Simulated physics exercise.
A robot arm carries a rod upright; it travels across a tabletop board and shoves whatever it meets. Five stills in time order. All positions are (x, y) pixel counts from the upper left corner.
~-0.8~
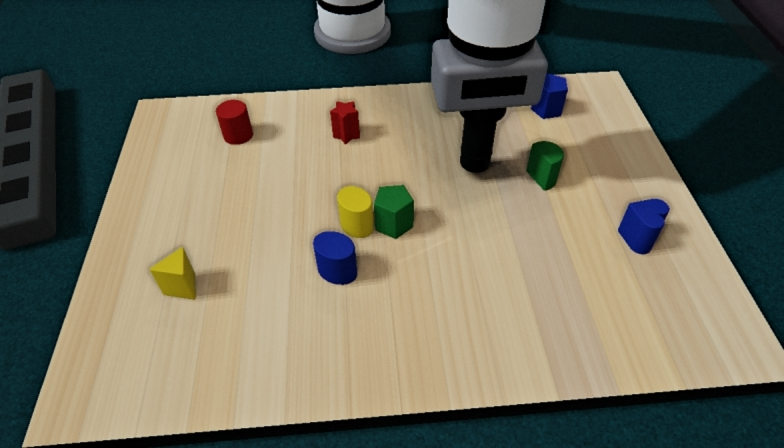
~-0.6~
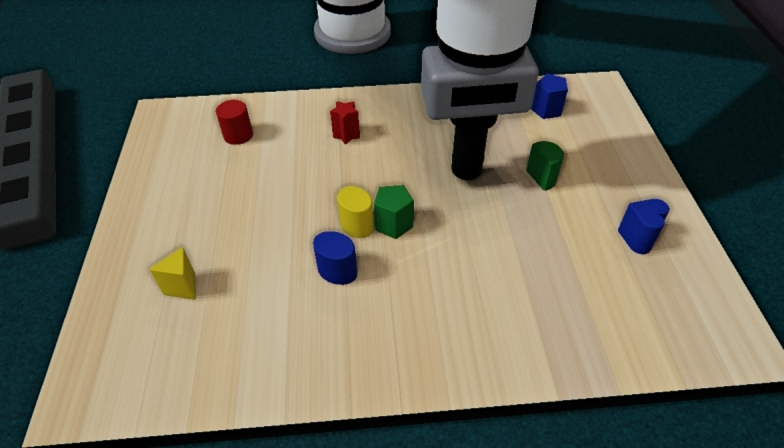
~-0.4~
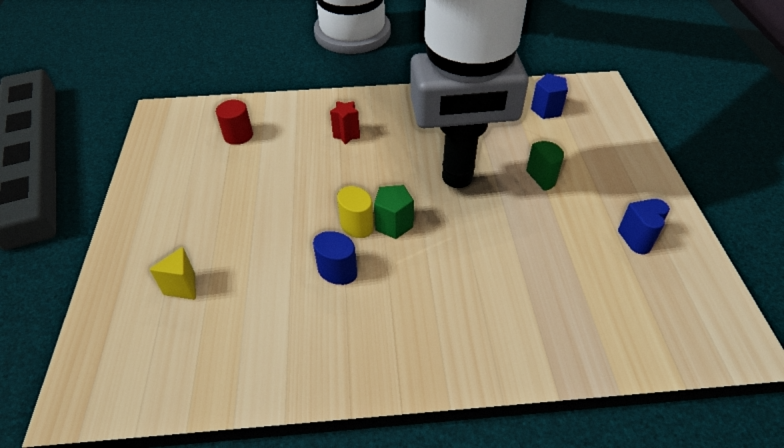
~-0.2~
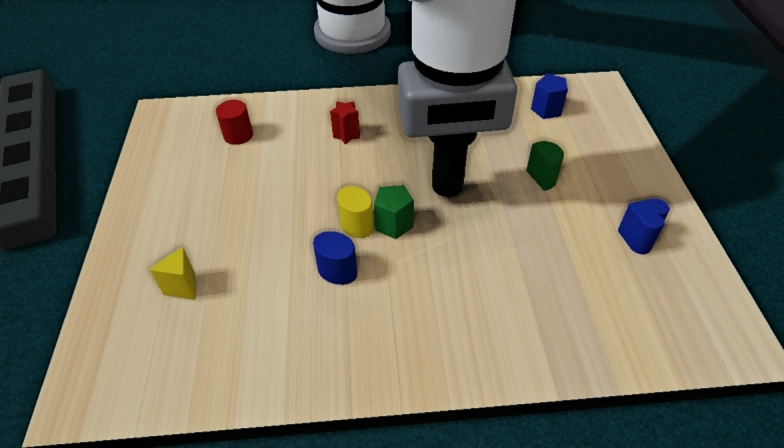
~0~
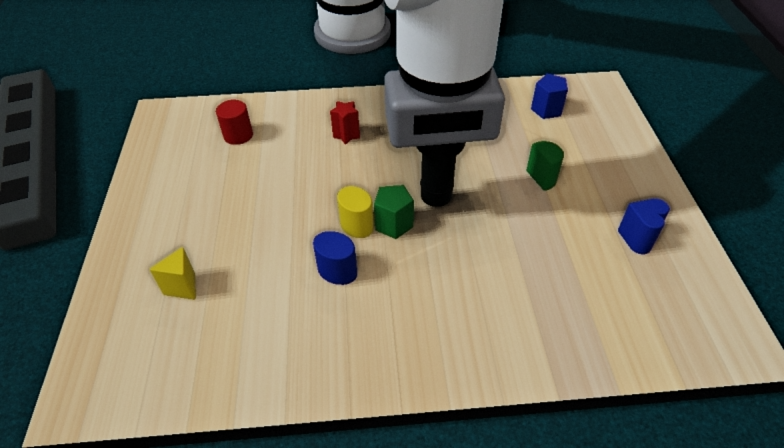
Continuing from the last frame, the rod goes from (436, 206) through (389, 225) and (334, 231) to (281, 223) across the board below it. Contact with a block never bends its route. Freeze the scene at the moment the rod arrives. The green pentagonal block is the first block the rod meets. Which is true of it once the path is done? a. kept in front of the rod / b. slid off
My answer is option b.
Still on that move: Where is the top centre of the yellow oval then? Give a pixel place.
I'd place it at (241, 203), taking the centre of its top.
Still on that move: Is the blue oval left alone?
Going by the path, no.
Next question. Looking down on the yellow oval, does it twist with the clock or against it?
From the top, the block rotates clockwise.
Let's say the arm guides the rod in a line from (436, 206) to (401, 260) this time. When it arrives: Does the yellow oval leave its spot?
Final answer: Yes.
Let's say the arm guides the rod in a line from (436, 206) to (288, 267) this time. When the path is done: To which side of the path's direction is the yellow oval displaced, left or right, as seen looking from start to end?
The shift goes right.
The first path, step by step. One third of the way, rod at (388, 216); yellow oval at (326, 203), turned 60° clockwise; green pentagonal block at (358, 213).
Two thirds of the way, rod at (332, 223); blue oval at (325, 254), turned 40° anticlockwise; yellow oval at (295, 203), turned 100° clockwise; green pentagonal block at (312, 229), turned 55° anticlockwise.
At the end, rod at (279, 214); blue oval at (325, 254), turned 40° anticlockwise; yellow oval at (241, 203), turned 60° clockwise; green pentagonal block at (311, 230), turned 60° anticlockwise.
